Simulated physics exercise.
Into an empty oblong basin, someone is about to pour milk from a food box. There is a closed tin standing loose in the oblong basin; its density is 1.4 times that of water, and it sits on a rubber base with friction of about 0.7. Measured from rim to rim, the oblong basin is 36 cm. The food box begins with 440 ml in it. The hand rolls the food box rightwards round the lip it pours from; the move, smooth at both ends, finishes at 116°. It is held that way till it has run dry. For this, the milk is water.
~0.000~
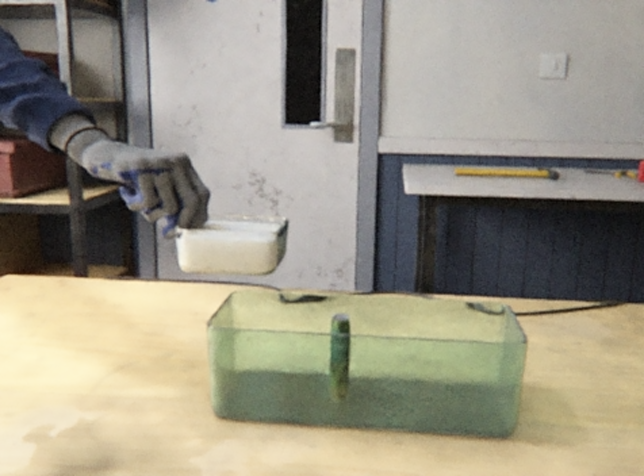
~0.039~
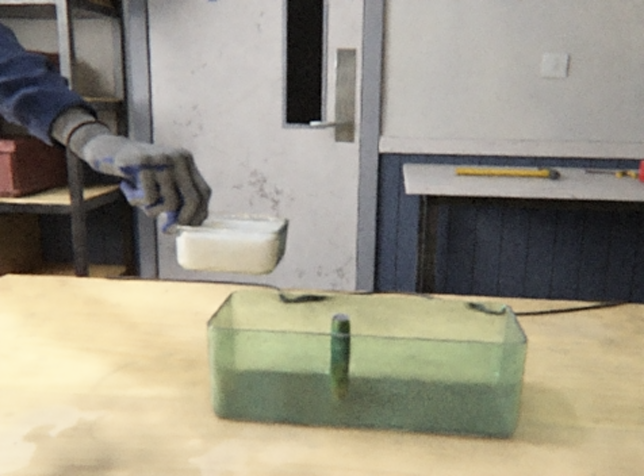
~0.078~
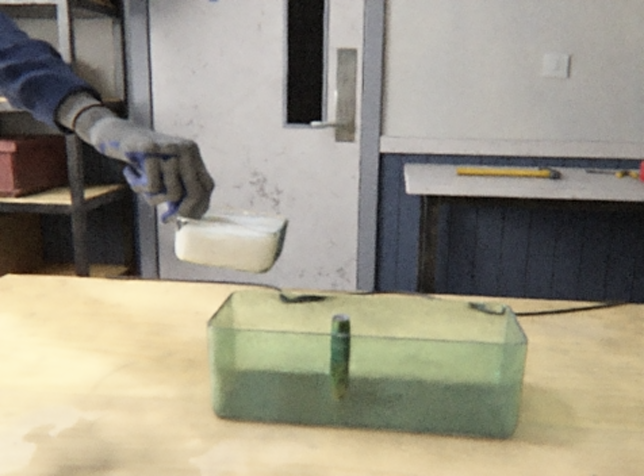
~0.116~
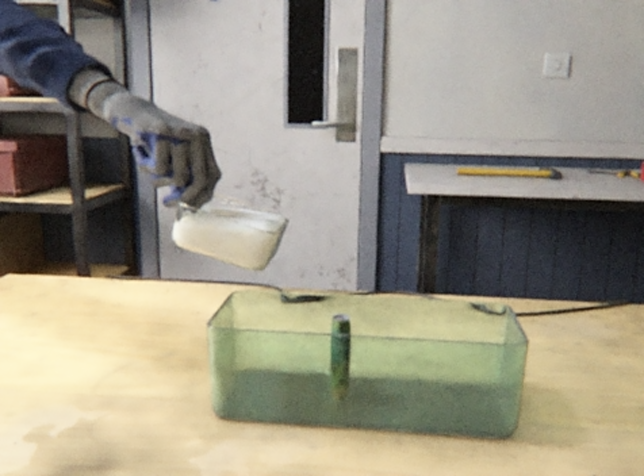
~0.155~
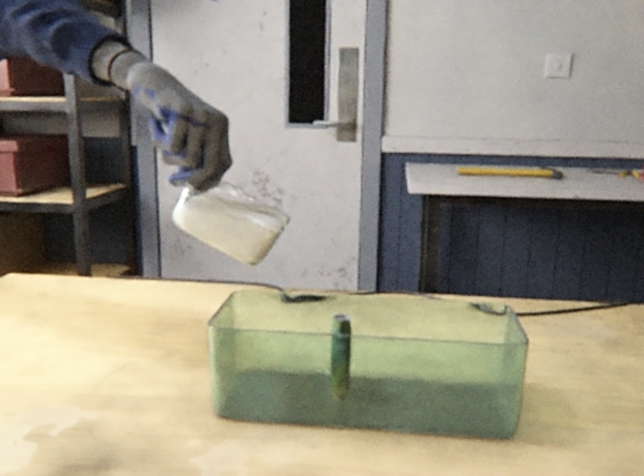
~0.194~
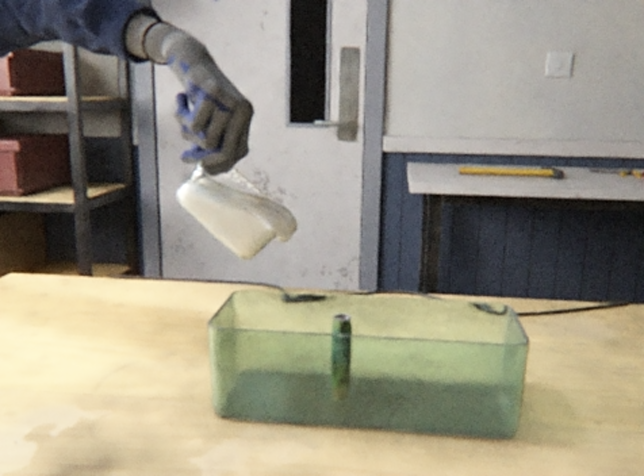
A gloved hand in a dark blue sleeve holds a small clear box of whitish liquid over a pale wooden table, seen from the front in a workroom. Below sits a translucent green oblong basin with a dark upright cylinder inside, before a grey door, with reddish boxes shelved at left. The hand rises and shifts right, smoothly tilting the box rightward, while the camera stays still.
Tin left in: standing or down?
It does not overbalance.
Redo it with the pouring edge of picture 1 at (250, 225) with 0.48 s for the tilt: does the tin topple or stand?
Then it falls.
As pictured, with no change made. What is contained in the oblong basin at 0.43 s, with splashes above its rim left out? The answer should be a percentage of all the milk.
24 %, roughly.
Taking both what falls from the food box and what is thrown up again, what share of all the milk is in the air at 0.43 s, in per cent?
Near 64 in a hundred.
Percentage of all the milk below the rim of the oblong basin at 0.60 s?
That comes to about 94 percent.
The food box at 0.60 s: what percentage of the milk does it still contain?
I reckon near 0 per cent still sits there.
By 0.43 s the tilt is 113° and 12 per cent is still to pour; the tin stands where it began.
By 0.60 s the tilt is 116° and 0 per cent is still to pour; the tin stands where it began.
By 0.78 s the tilt is 116° and 0 per cent is still to pour; the tin stands where it began.
By 0.98 s the tilt is 116° and 0 per cent is still to pour; the tin stands where it began.
At rest the tin stands where it began.
